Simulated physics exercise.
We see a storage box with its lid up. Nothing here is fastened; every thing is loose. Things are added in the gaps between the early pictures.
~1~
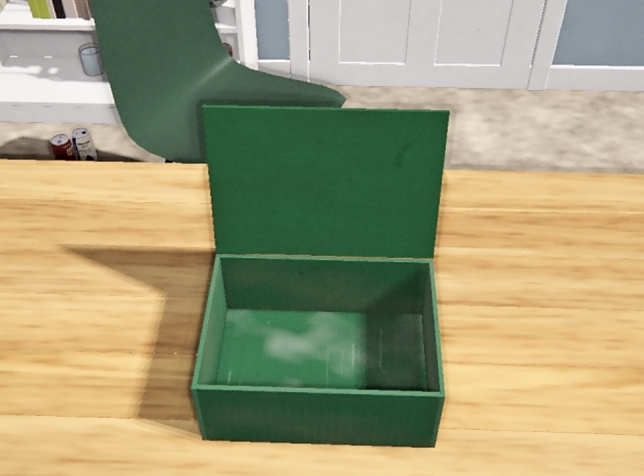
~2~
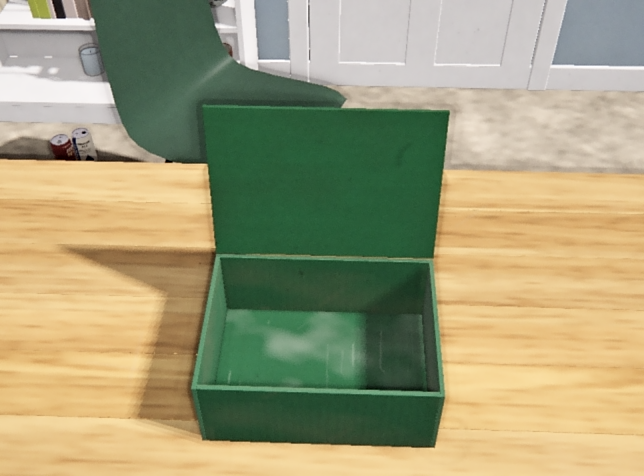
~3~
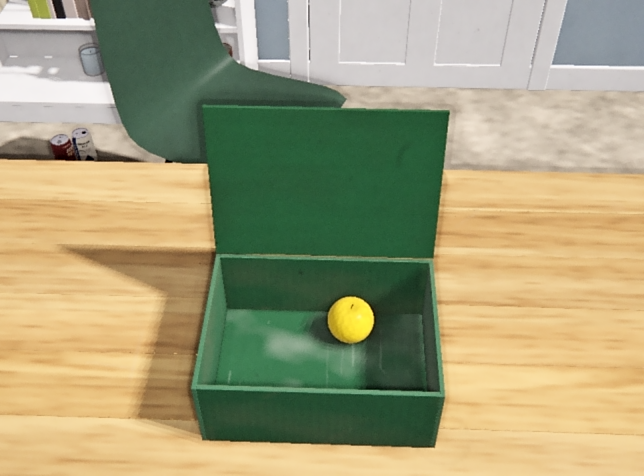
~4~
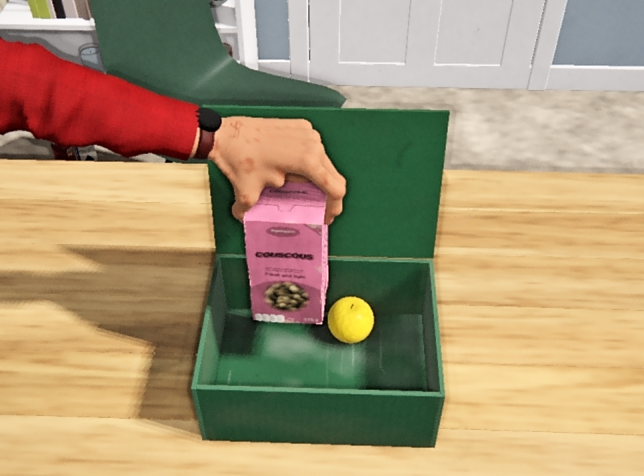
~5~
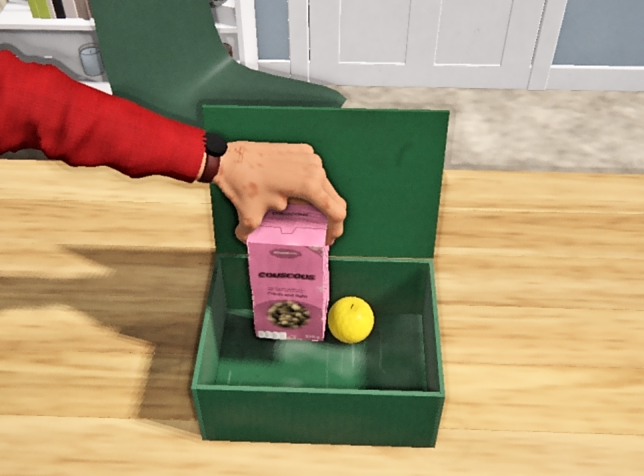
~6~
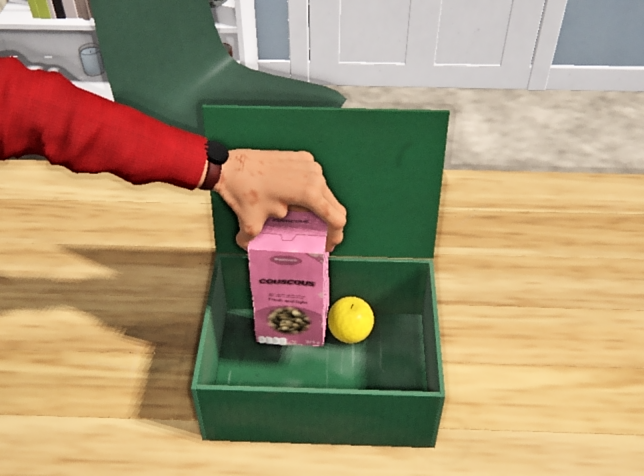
A hand in a red sleeve lowered a pink couscous carton into an open green box, beside a round yellow fruit that had appeared in the empty box earlier, and kept holding the carton.
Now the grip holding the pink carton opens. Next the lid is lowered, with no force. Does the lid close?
No - my guess: The lid never reaches the rim.
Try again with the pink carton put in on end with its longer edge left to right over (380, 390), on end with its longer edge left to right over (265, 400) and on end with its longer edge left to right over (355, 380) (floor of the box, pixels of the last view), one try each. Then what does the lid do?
On the first attempt the lid can't come down, on the second it can't come down, and on the third it can't come down.
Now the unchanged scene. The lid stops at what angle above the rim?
It comes to about 50°.
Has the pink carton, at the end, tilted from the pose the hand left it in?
After all that, it keeps its set angle.
Then, 0.30 s later than the last frame, pink carton tilted by 21° near (263, 296).
Then, 0.90 s later than the last frame, lid starting down; pink carton moved about its own width near (286, 316); yellow apple moved a little.
Then, 1.20 s later than the last frame, lid 83° above the rim; pink carton moved about its own width near (287, 316); yellow apple moved a little.
Then, 1.60 s later than the last frame, lid 56° above the rim; pink carton moved about its own width near (287, 317); yellow apple moved a little.
When it is over, lid 49° above the rim; moved from the start, pink carton; yellow apple as before. End places, in pixels of the last picture, pink carton near (284, 322).
